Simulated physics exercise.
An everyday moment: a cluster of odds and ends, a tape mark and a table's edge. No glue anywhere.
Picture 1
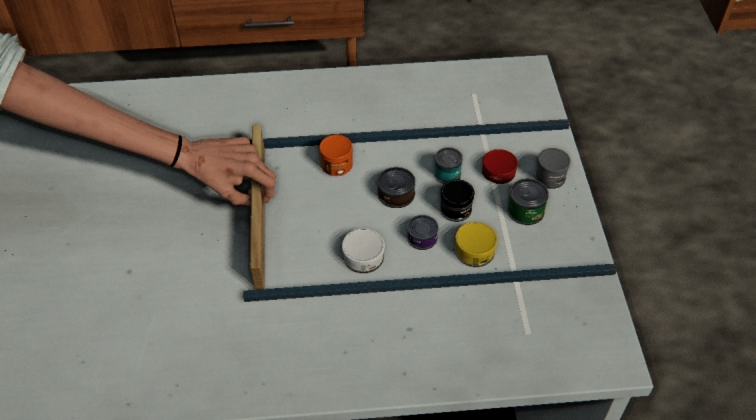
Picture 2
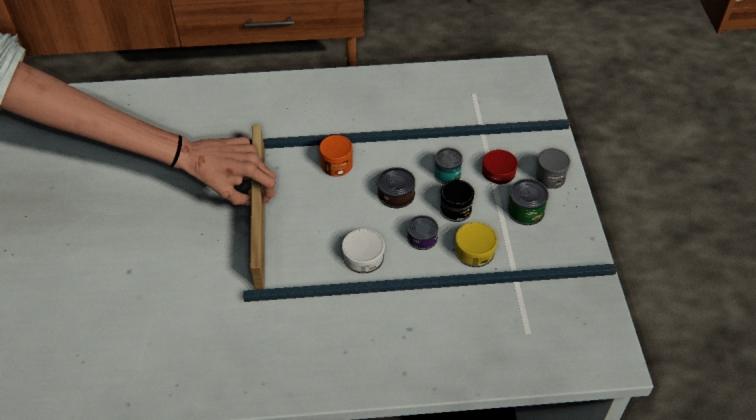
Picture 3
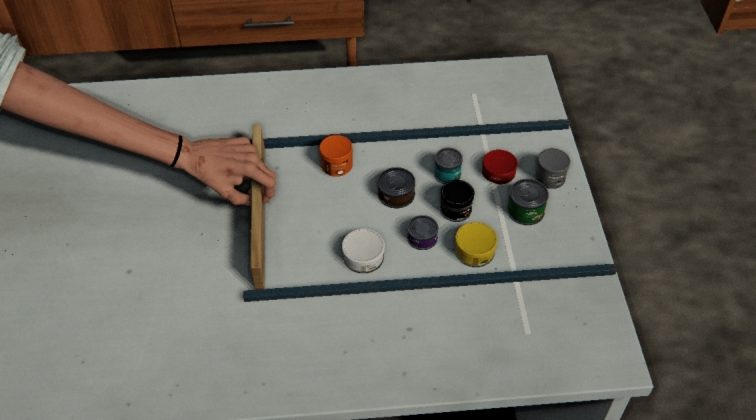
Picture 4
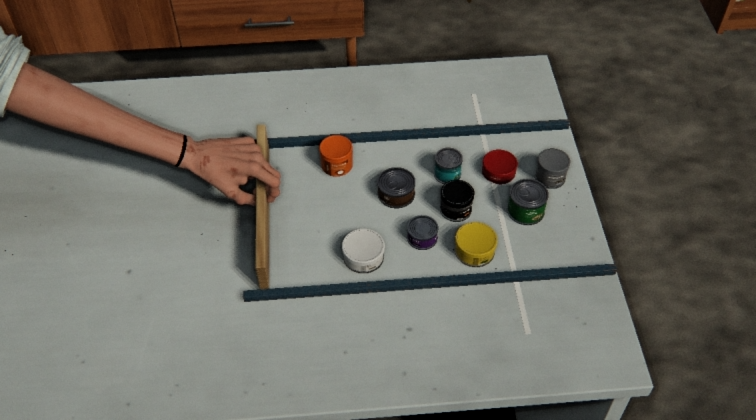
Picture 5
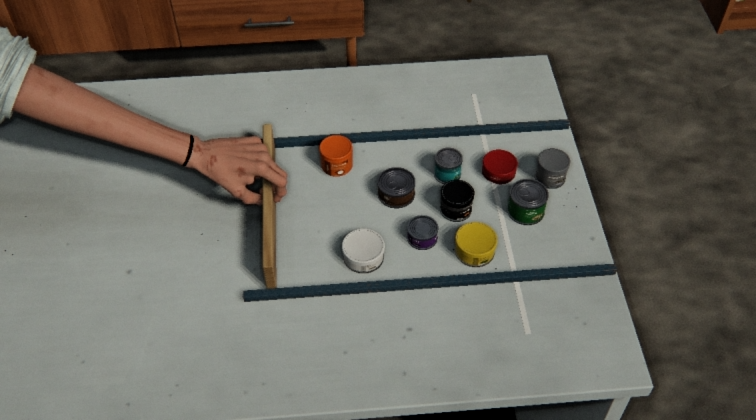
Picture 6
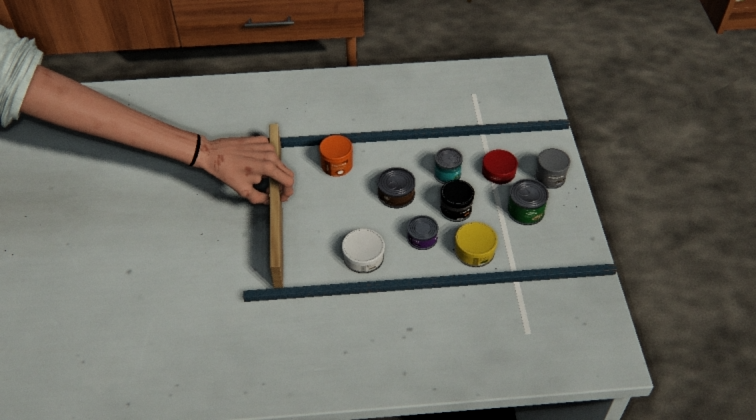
A person's arm with a dark wristband reaches in from the left over a pale table, seen from above at an angle, with wooden drawers behind. The hand holds a wooden board between two dark rails, with orange, white, brown, turquoise, purple, black, yellow, red, green and grey pots to its right, near a white tape line. The hand stays still, then slides the board slightly right, touching no pots, while the camera stays fixed.
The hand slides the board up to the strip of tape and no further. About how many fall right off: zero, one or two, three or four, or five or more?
In the end the number that fall off is zero.
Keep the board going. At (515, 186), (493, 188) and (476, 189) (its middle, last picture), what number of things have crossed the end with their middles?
Place by place, 1, 0 and 0.
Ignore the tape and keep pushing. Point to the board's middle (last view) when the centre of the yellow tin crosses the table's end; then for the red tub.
For the yellow tin at (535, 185), for the red tub at (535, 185).
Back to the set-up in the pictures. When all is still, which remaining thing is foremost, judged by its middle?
That is the grey pot.
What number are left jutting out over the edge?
It comes to 1.
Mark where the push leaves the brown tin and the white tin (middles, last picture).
The brown tin stops around (513, 177); the white tin around (530, 244).
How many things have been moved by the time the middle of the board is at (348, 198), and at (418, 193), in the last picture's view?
By then 2, and 7.
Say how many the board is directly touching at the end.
In contact: 4.
Soon after, none off yet; grey pot at rest near (552, 169); green pot at rest near (528, 202); red tub at rest near (500, 167).
In the end, the number that fall off is zero.
